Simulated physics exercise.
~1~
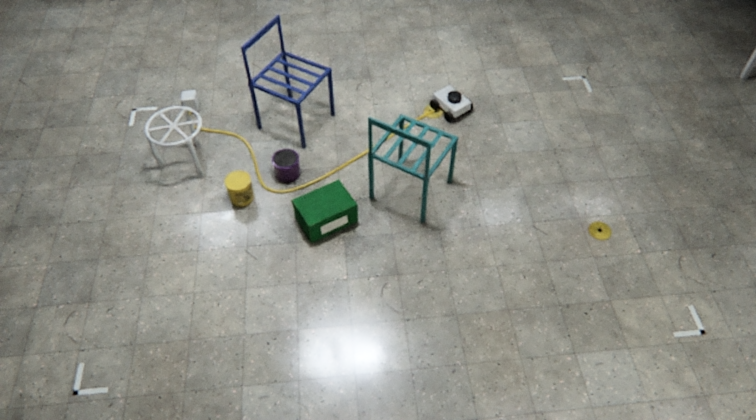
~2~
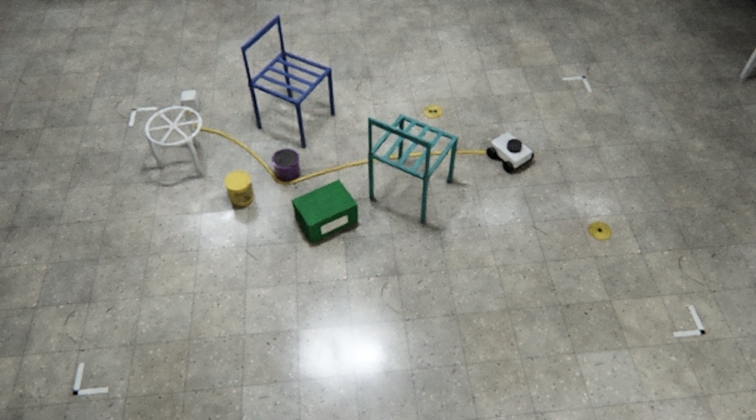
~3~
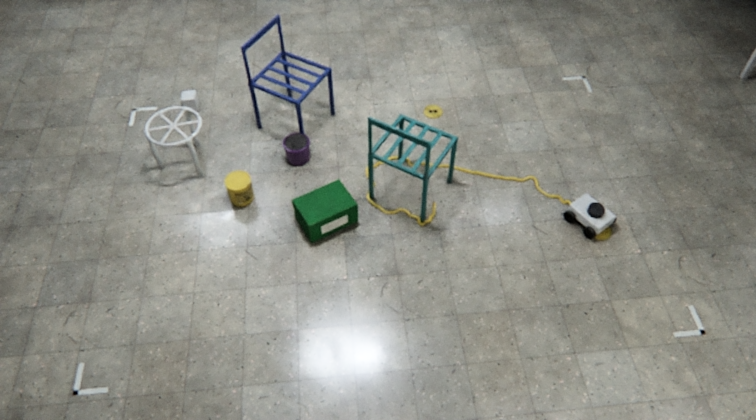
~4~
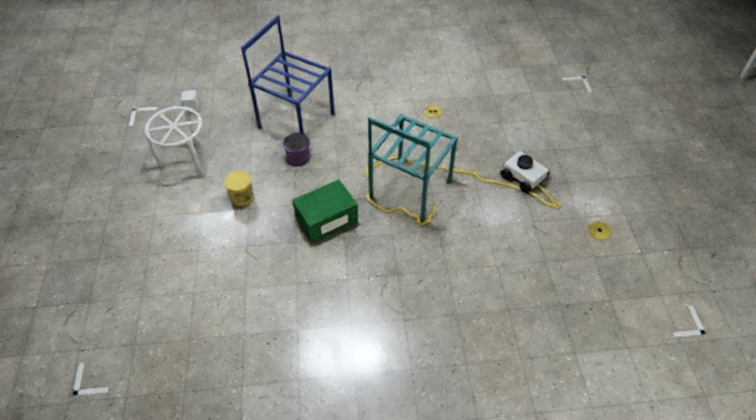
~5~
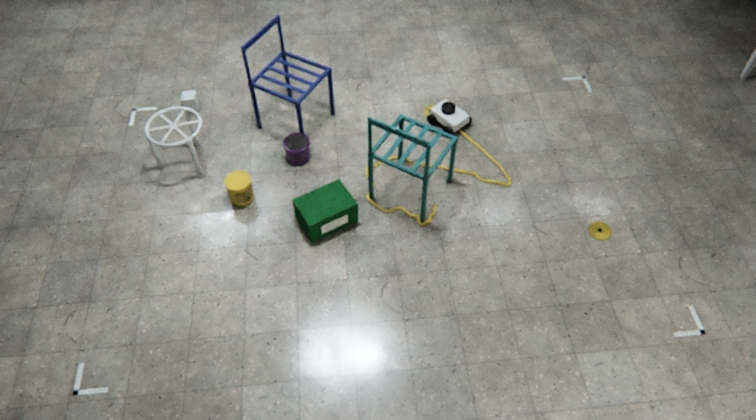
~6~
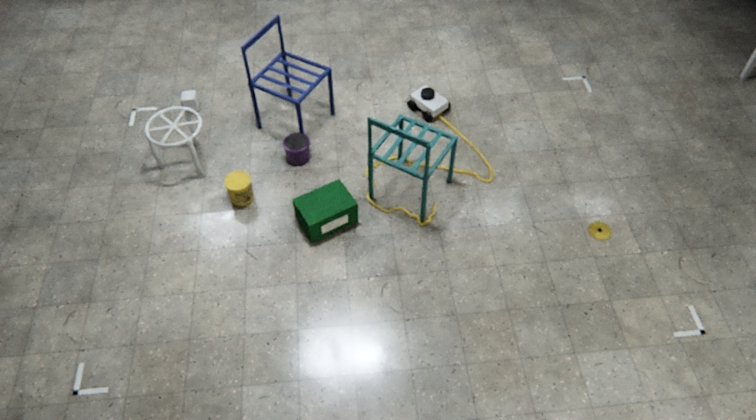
A blue chair stands at the upper left on a grey tiled floor seen from above, with a white stool, yellow bin, purple pot and green carton nearby and a teal chair near the centre. A small white cart sits behind the teal chair, trailing a yellow lead that winds past the pot toward the stool. The cart drives right and down to a yellow mark, and the lead pulls away from the stool, the pot shifting slightly. The cart then turns back up and left, looping the lead, and stops just beyond the teal chair, the lead's loose end lying beneath it.
